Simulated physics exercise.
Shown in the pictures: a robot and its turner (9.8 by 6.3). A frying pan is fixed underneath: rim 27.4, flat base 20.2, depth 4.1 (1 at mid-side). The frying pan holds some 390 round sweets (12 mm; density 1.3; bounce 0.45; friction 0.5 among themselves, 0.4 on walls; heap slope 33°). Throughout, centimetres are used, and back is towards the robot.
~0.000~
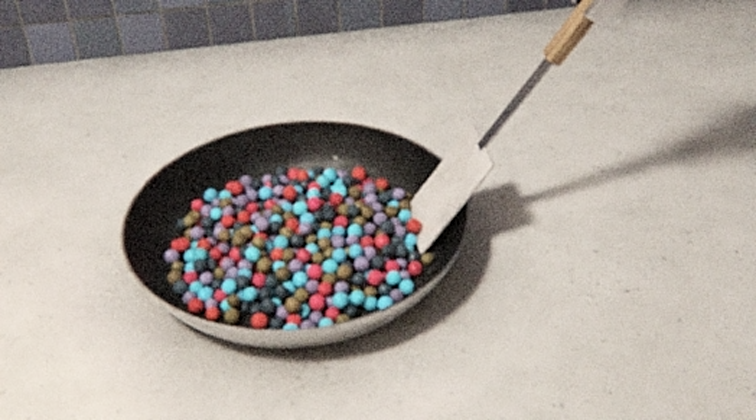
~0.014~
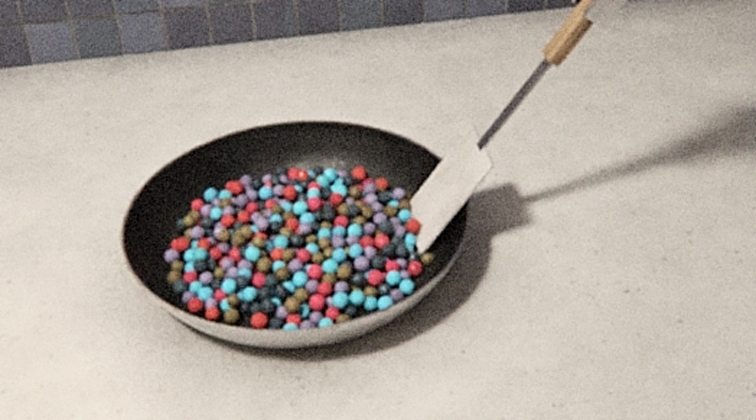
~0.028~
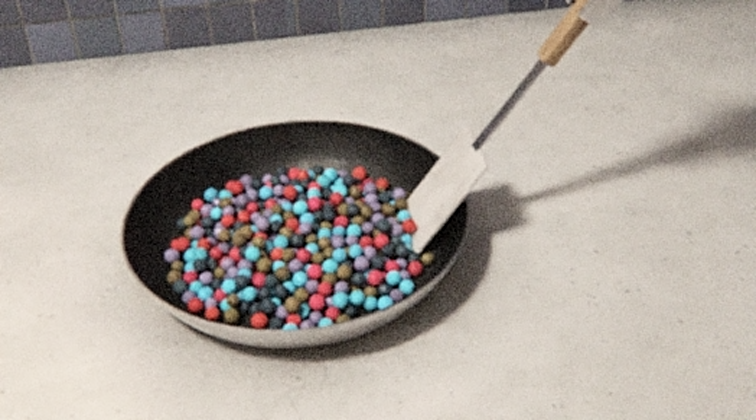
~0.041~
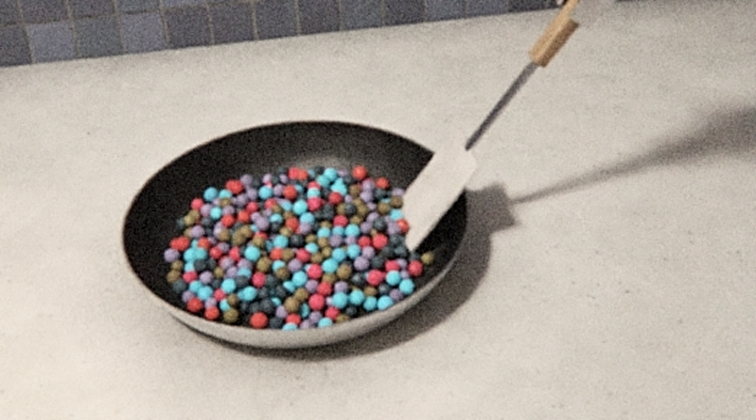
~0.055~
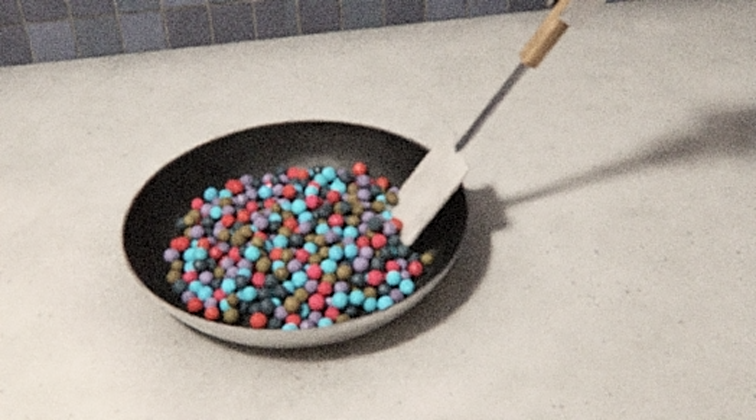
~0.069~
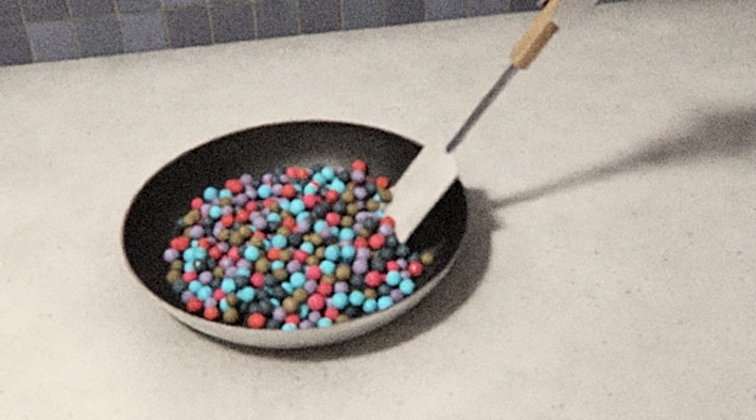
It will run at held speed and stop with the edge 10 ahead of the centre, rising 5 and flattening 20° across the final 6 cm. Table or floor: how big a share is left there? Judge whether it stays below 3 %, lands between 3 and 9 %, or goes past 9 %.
It lands between 3 and 9 %.
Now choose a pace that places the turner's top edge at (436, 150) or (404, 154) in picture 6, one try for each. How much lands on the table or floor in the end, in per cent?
Try one roughly 15 per cent; try two roughly 20 per cent.
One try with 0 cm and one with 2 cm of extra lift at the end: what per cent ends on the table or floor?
Result, in order: Approx. 0 % and 5 %.
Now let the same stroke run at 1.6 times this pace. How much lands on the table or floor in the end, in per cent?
Roughly 15 per cent.
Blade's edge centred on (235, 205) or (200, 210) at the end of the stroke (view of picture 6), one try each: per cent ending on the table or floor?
Around 0 per cent for the first try and 0 per cent for the second.
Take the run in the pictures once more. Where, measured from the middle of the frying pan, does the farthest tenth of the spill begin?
35 centimetres, give or take.
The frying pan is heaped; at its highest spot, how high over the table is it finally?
It reaches roughly 4.5 cm.
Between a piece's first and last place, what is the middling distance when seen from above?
I'd guess close to 2 centimetres.
After 0.18 s, sloping 54°, highest piece 5 above the table; 387 in the frying pan.
After 0.29 s, sloping 48°, highest piece 6 above the table; 387 in the frying pan.
After 0.55 s, sloping 34°, highest piece 5 above the table; 364 in the frying pan, 22 on the table or floor, 1 on the blade or in flight.
After 1.60 s, sloping 34°, highest piece 5 above the table; 364 in the frying pan, 23 on the table or floor.
In the end, 364 in the frying pan, 23 on the table or floor. That is 6 % on the table or floor.
